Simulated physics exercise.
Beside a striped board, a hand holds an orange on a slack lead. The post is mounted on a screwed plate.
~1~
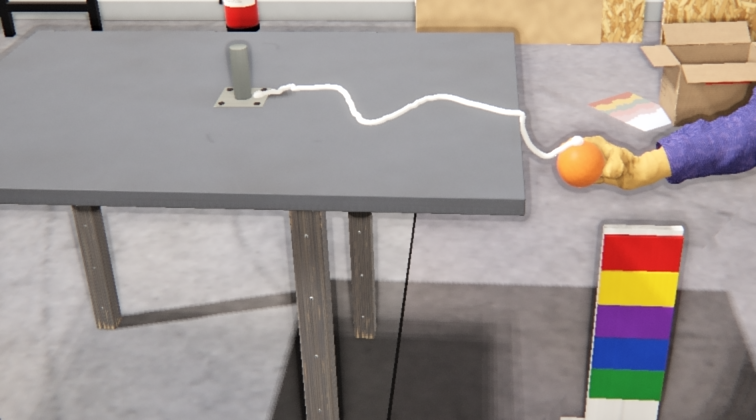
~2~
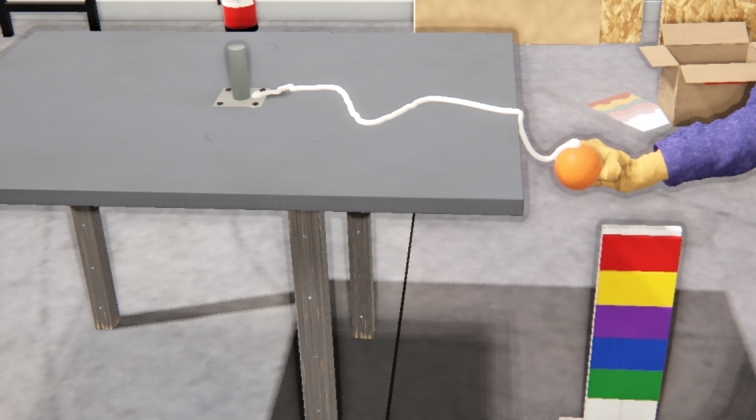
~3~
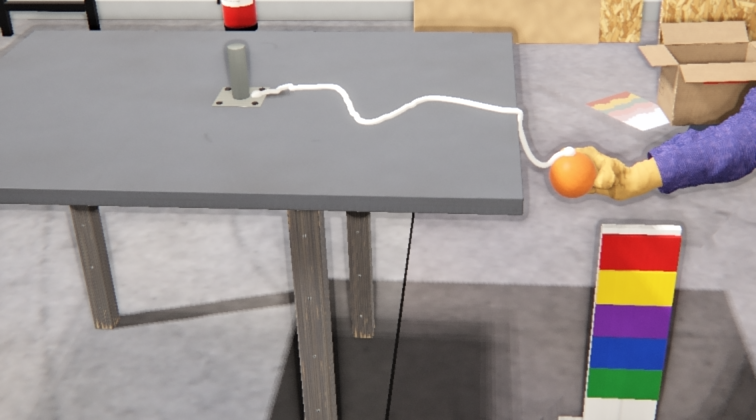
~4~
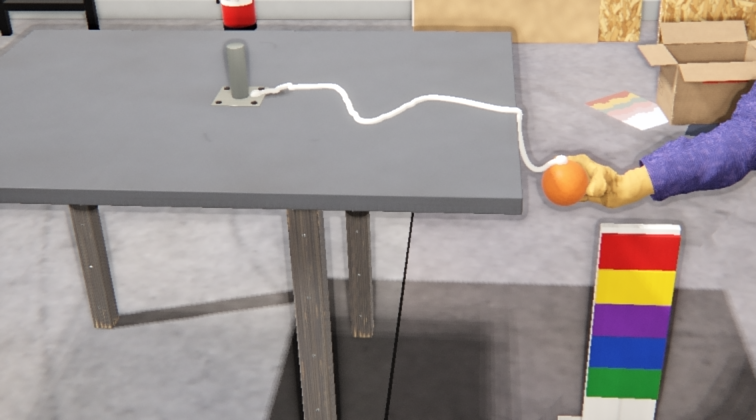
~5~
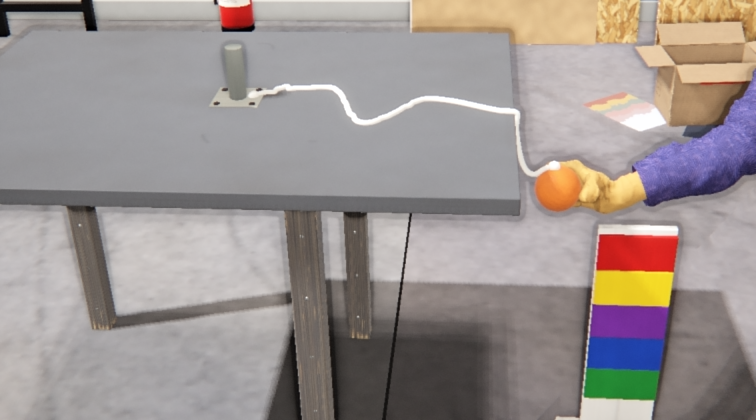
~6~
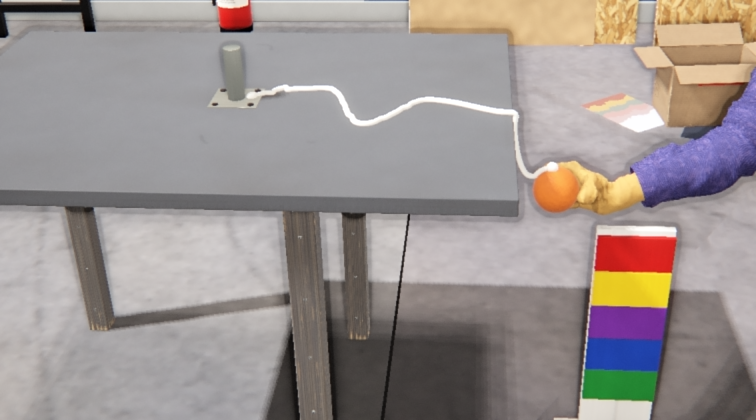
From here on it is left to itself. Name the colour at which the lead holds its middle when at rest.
Purple.
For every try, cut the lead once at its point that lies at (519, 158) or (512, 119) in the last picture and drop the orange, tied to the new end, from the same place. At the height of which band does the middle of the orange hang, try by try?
It would be yellow; red.
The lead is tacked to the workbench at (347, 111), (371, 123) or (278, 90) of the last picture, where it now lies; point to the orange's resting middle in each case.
In that order: (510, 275), (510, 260) and (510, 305).
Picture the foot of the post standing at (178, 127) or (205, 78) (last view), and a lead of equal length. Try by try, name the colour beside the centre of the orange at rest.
For the first try, yellow; for the second, yellow.
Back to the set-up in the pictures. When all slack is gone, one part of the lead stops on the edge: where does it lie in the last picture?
(416, 102).
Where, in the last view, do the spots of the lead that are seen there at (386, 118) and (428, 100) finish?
To (468, 113) for the first and to (514, 137) for the second.
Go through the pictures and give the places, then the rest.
The first frame shows orange (580, 164); red (642, 255); yellow (638, 290); purple (634, 323); blue (630, 355); green (626, 386).
The second frame shows orange (578, 167); lead through (292, 87) (347, 98) (380, 121) (440, 100) (519, 122).
The third frame shows orange (573, 175).
The fourth frame shows orange (565, 183); lead through (290, 86) (345, 97) (379, 120) (439, 98) (518, 121).
The fifth frame shows orange (558, 189).
The sixth frame shows orange (556, 190); lead through (287, 88) (342, 99) (375, 122) (435, 100) (514, 123).
Soon after, orange near (541, 318); level with purple.
Then, orange near (479, 308); level with purple.
Further on, orange near (517, 316); level with purple.
At rest, orange near (506, 314); level with purple. The lead holds its middle at purple.
